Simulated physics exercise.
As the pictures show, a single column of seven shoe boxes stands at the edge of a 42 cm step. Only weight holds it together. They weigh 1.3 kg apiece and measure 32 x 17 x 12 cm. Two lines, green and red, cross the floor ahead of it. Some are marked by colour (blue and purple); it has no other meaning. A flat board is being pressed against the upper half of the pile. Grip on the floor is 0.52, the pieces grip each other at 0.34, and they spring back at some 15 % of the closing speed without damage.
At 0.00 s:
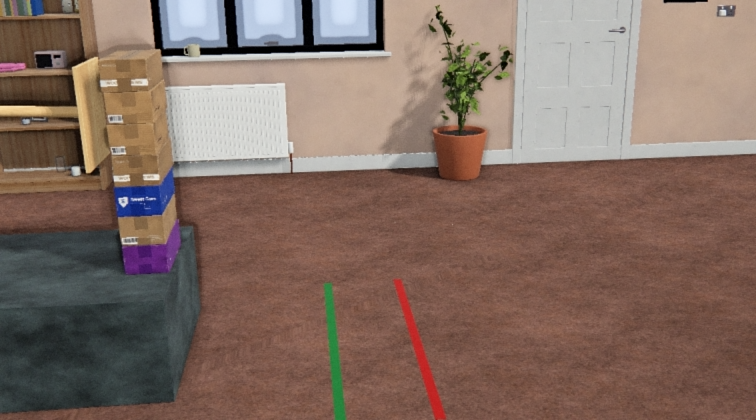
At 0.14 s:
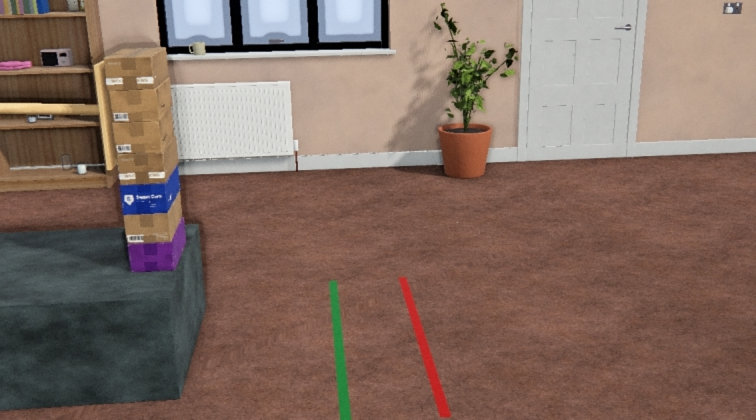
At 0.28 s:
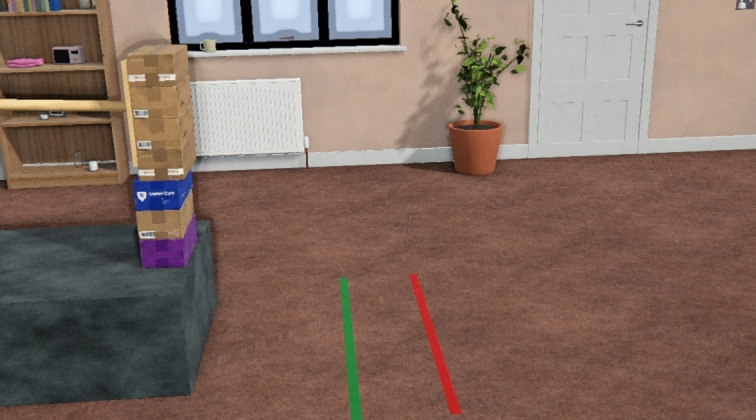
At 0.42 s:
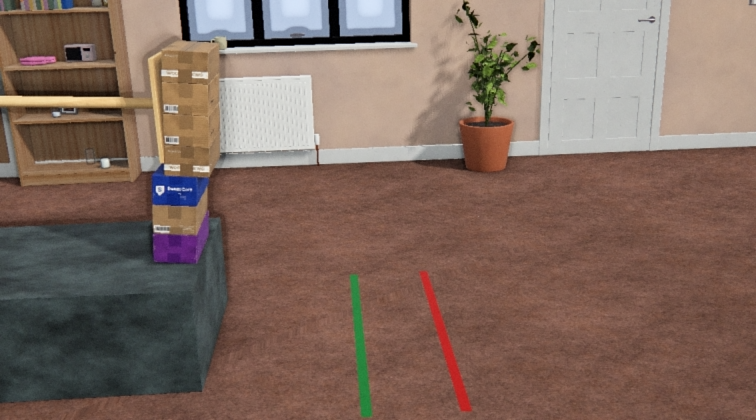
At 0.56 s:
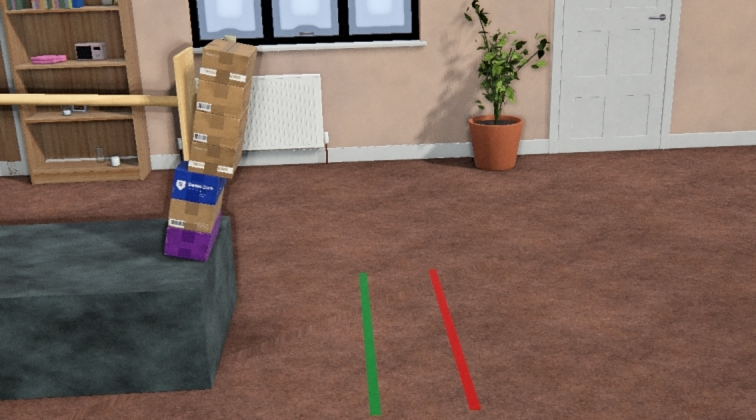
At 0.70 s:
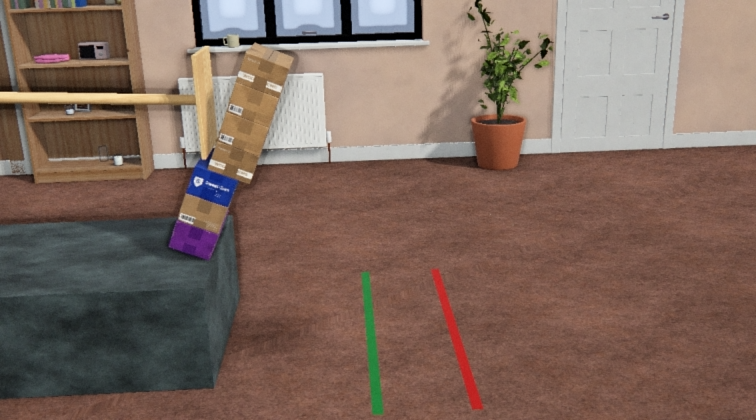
In a room, a flat board pushing the upper part of a box stack rightward, the whole column leaning right on a dark step.
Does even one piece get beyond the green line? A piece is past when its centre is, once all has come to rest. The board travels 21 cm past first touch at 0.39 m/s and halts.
Outcome: Yes, the spill crosses the green line.
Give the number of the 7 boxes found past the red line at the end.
0 of them.
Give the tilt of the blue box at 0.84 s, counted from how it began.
Roughly 40°.
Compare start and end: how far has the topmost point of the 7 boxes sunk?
Roughly 106 cm.
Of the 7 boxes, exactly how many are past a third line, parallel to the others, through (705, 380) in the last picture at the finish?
0 of them.
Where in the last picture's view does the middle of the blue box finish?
Around (322, 316).
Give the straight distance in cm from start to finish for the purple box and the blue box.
About: Purple 40, blue 80.
After 0.84 s, none of the 7 boxes past the green line, 7 disturbed; blue box leaning 38°; purple box leaning 38°.
After 1.02 s, 1 of the 7 boxes past the green line; purple box leaning 68°; blue box leaning 68°, 15 cm lower.
After 1.28 s, 3 of the 7 boxes past the green line; purple box upside down; blue box on its side.
At rest (2.2 s), 3 of the 7 boxes past the green line; purple box on its side; blue box on its side. The farthest middle lies 34 cm beyond that line. As the last picture would show them, middles, purple box near (241, 320), blue box near (322, 316).
